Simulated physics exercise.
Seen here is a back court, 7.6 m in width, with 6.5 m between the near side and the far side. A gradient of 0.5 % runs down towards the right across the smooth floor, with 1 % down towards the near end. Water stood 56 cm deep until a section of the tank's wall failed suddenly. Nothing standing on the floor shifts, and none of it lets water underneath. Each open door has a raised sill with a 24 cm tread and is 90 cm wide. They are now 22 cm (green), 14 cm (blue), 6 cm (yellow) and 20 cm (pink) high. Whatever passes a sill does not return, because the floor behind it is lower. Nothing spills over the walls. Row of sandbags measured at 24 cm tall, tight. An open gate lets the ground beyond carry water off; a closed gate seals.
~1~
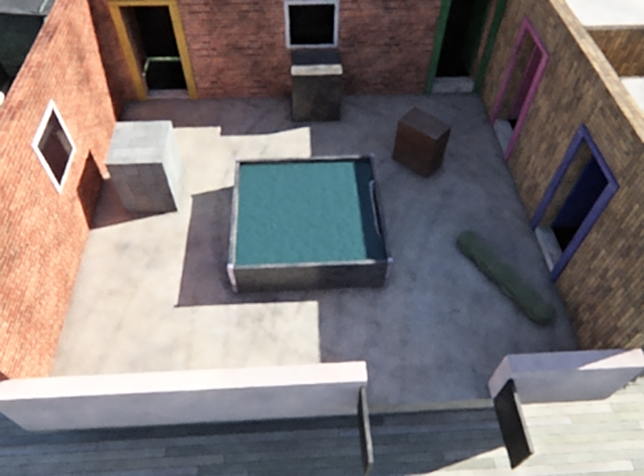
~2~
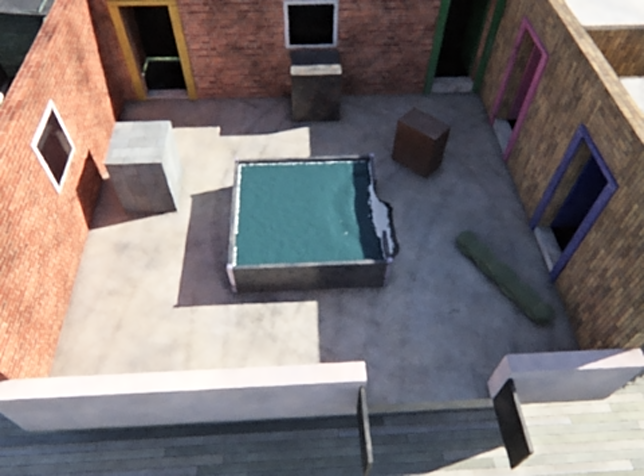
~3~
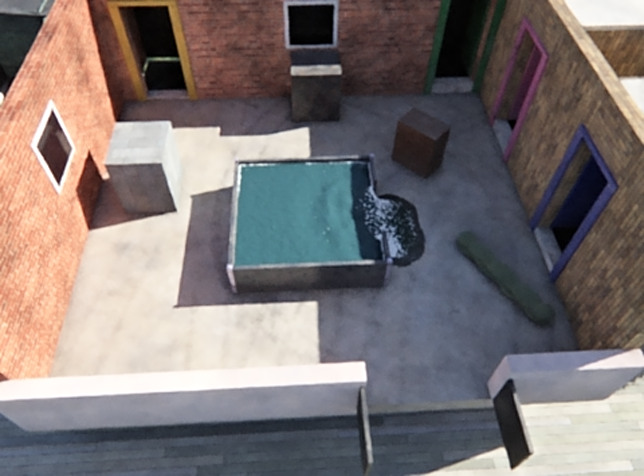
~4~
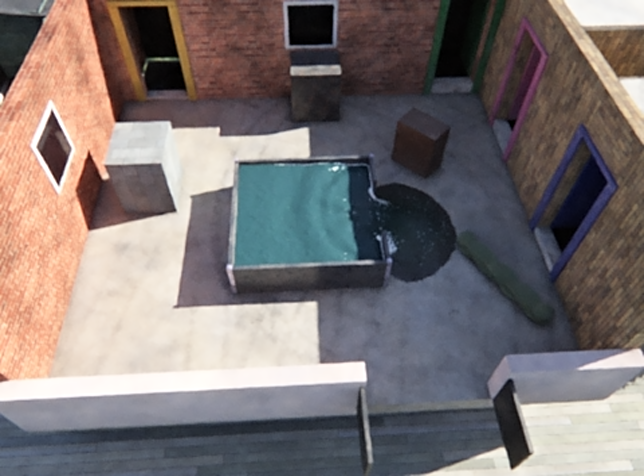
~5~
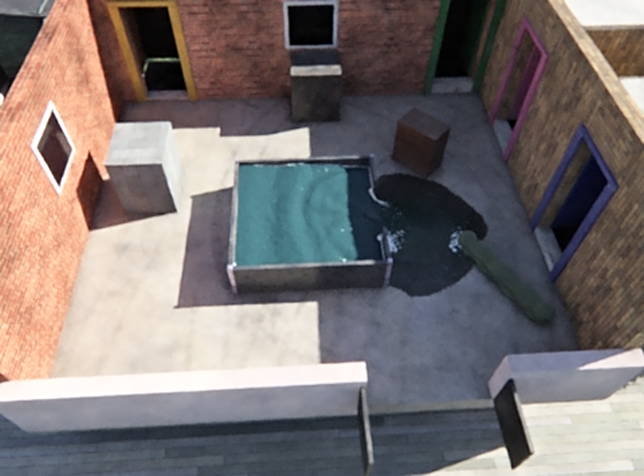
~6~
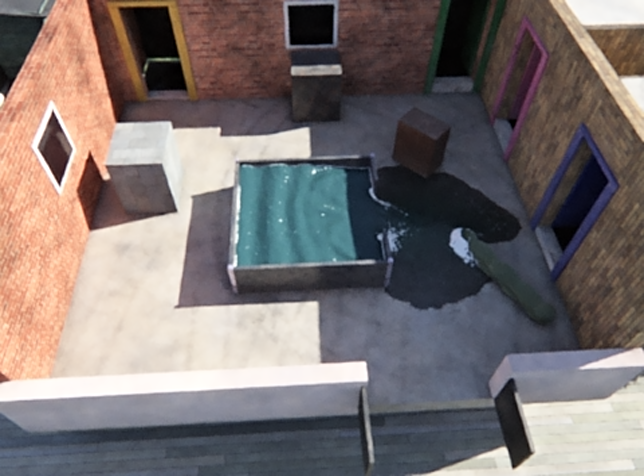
A tank of water pours through a gap in its right side and spreads across the floor.
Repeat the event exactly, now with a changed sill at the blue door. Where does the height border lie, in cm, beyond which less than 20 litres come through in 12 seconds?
It lies at roughly 13.5 cm.
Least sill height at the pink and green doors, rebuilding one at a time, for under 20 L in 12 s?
You'd want some 9.0 cm at pink and some 15 cm at green.
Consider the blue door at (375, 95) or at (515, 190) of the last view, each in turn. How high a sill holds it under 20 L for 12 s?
You'd want roughly 7.5 cm there first, then roughly 25 cm.
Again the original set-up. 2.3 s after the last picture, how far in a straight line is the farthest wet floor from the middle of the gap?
Close to 4.6 metres, I'd say.
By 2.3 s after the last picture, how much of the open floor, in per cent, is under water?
Near 30 per cent is wet.
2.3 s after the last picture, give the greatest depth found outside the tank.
Max depth: Near 30 cm.
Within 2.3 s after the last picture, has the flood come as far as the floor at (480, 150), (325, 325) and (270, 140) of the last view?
Status: Submerged / clear / clear.
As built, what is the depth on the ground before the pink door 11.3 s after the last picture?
It stands about 7.5 centimetres deep.
Then, 0.7 s after the last picture water covers 15 % of the floor, deepest (32 cm) near (523, 203); 11 cm at the blue door, 1 litre in over its 14 cm sill.
Then, 2.3 s after the last picture water covers 30 % of the floor, deepest (30 cm) near (573, 330); 15 cm at the blue door, 9 litres in over its 14 cm sill.
Then, 11.3 s after the last picture water covers 90 % of the floor, deepest (15 cm) near (591, 376); 9 cm at the blue door, 14 litres in over its 14 cm sill.
At the blue door as built, the water peaked near 16 cm, 1.5 s after the last picture.
Run again over the same 12 s with other heights there, 31 litres in over 12 cm, 13 litres over 14.5 cm. The limit of 20 litres is kept from about 13.5 cm up.
